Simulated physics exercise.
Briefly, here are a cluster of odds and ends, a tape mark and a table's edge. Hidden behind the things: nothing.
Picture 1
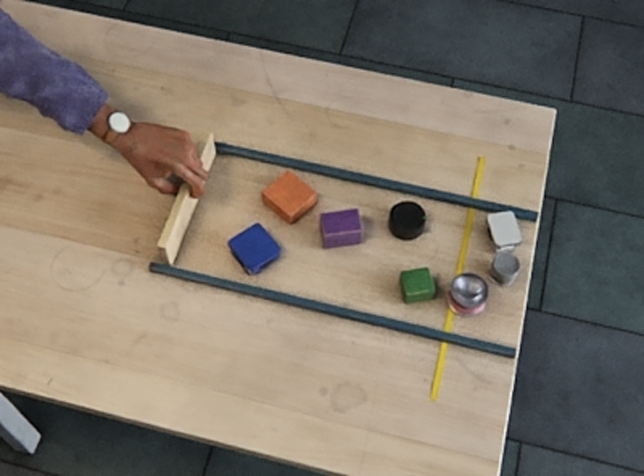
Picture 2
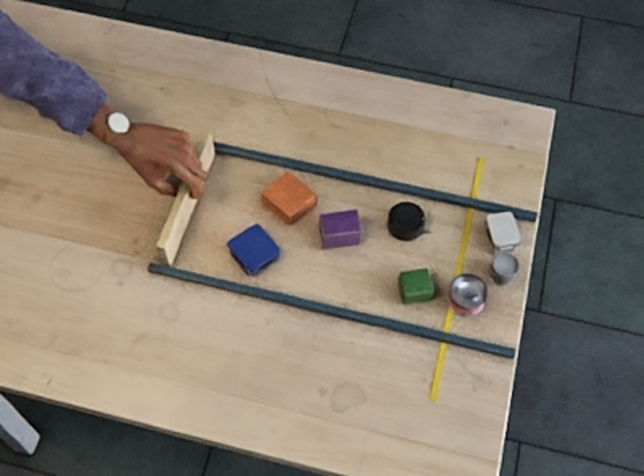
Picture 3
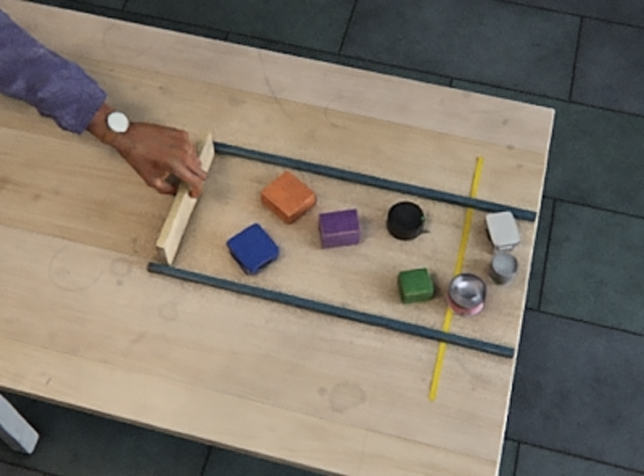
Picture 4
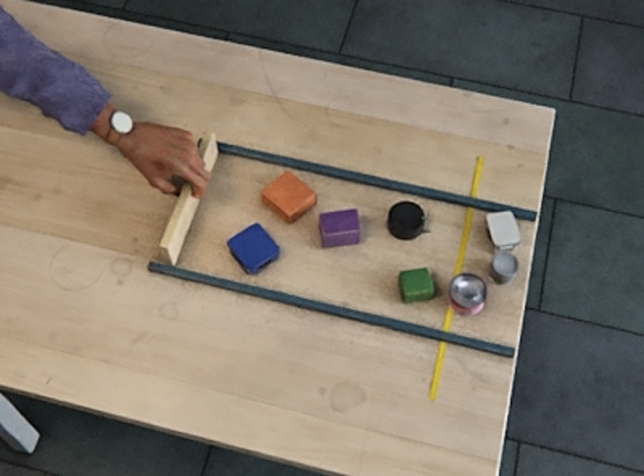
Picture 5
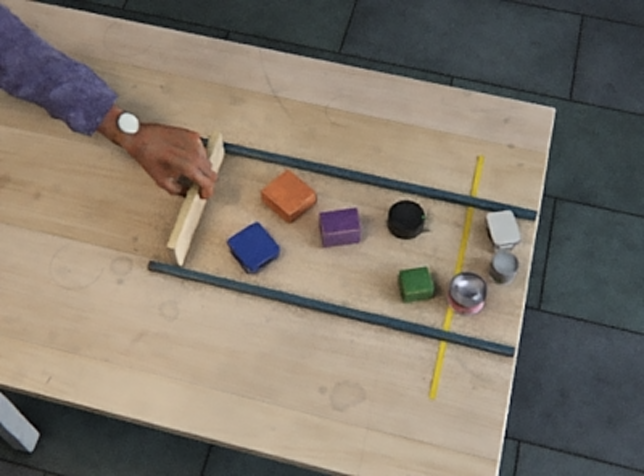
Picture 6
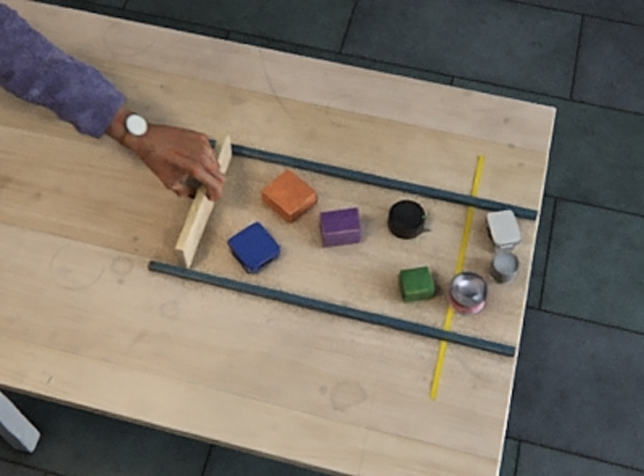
A hand holding a wooden board upright between two dark rails, then sliding it slightly right toward still blocks and small containers.
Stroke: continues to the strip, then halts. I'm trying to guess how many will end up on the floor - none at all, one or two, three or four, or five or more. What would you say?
Under three but some drop.
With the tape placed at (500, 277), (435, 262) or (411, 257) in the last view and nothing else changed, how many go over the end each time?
Respectively, 5, 0 and 0.
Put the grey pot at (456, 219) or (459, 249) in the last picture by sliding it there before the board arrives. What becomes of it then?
Keeps its place, then keeps its place.
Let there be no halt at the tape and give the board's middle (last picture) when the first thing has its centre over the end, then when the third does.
Its middle is near (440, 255) and then near (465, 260).
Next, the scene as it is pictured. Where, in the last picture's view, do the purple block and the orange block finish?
I'd put one at around (481, 264) and the other at around (488, 231).
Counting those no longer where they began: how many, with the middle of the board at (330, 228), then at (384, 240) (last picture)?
3, then 5.
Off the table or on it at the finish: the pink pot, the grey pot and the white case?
Well, the pink pot loses its spot, the grey pot holds its spot, and the white case loses its spot.
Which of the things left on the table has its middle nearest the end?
It's the black lid that is foremost.
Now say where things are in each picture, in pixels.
Grey pot (505, 269); white case (503, 233); pink pot (468, 295); board (188, 197); tape (460, 269), in the first frame.
White case (502, 233); black lid (406, 221), in the second frame.
Pink pot (467, 295); purple block (339, 229), in the third frame.
Grey pot (503, 269); orange block (289, 197), in the fourth frame.
White case (501, 232); board (197, 198), in the fifth frame.
Grey pot (504, 268); white case (502, 232); pink pot (468, 293); board (205, 199); tape (459, 268), in the sixth frame.
Early on, none off yet; grey pot at rest near (504, 268); white case at rest near (502, 232); pink pot at rest near (468, 293).
Finally, the number that fall off is one or two; lost, pink pot and white case.
